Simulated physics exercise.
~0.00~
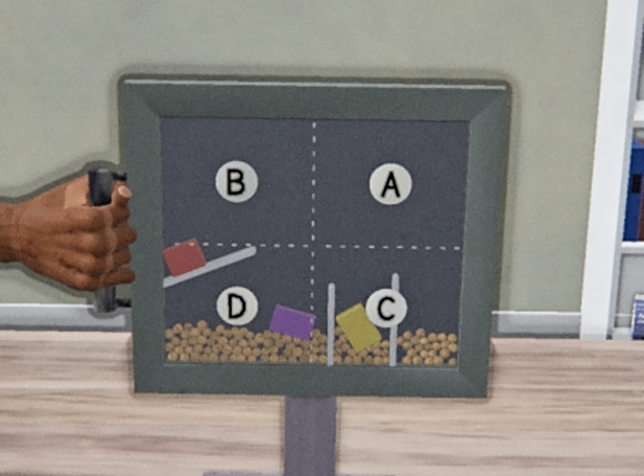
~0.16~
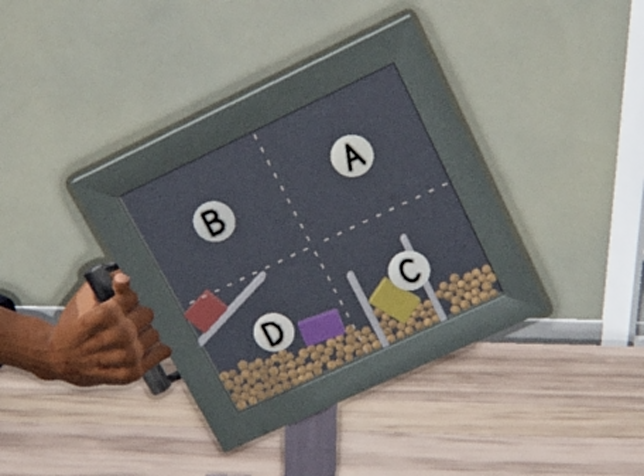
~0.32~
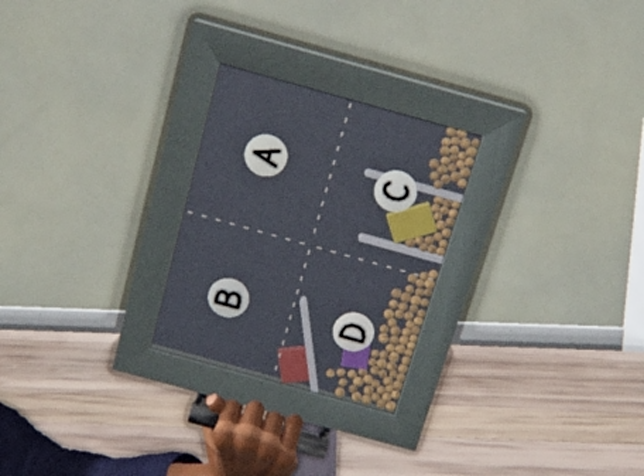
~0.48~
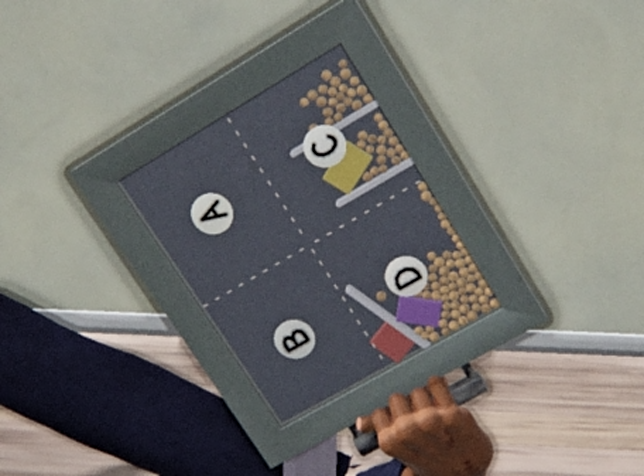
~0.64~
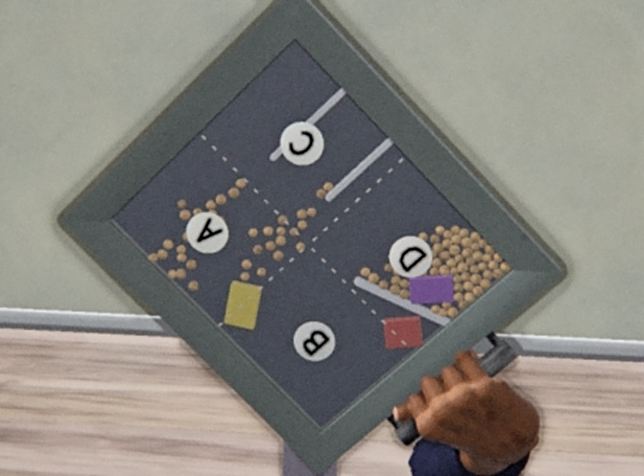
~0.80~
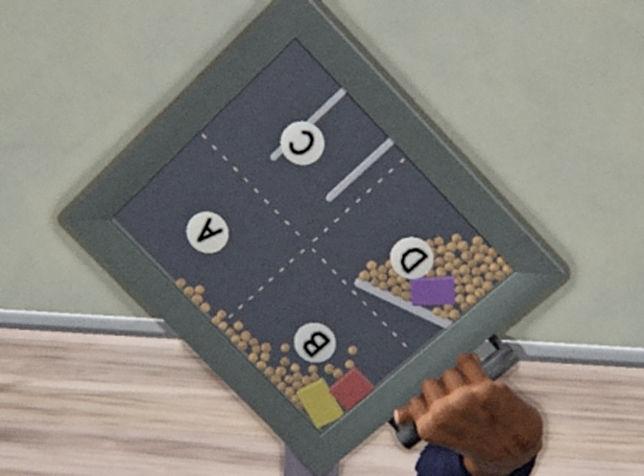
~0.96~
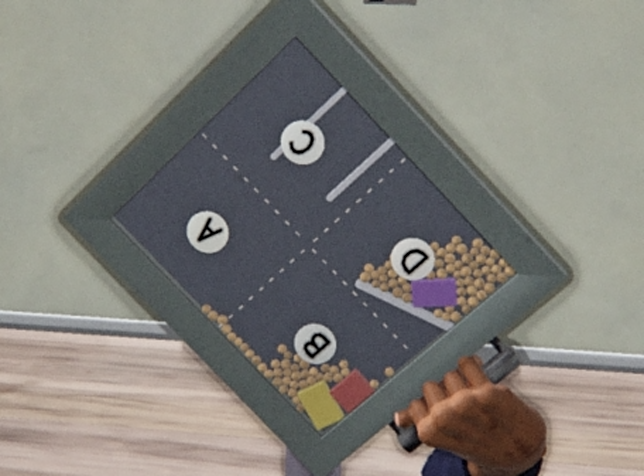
A square, dark-faced case holding wooden beads and three coloured blocks starts almost upright, a hand gripping the handle on its left. The hand swings it anticlockwise, and the beads shift along the edge beneath C and D while the yellow block stays between two thin walls. As the case tips partly upside down, the yellow block and nearby beads spill from C through A. The red block slides off its ledge into B, where the yellow block settles beside it among beads. The case stops tilted, with the purple block and many beads still held in D.
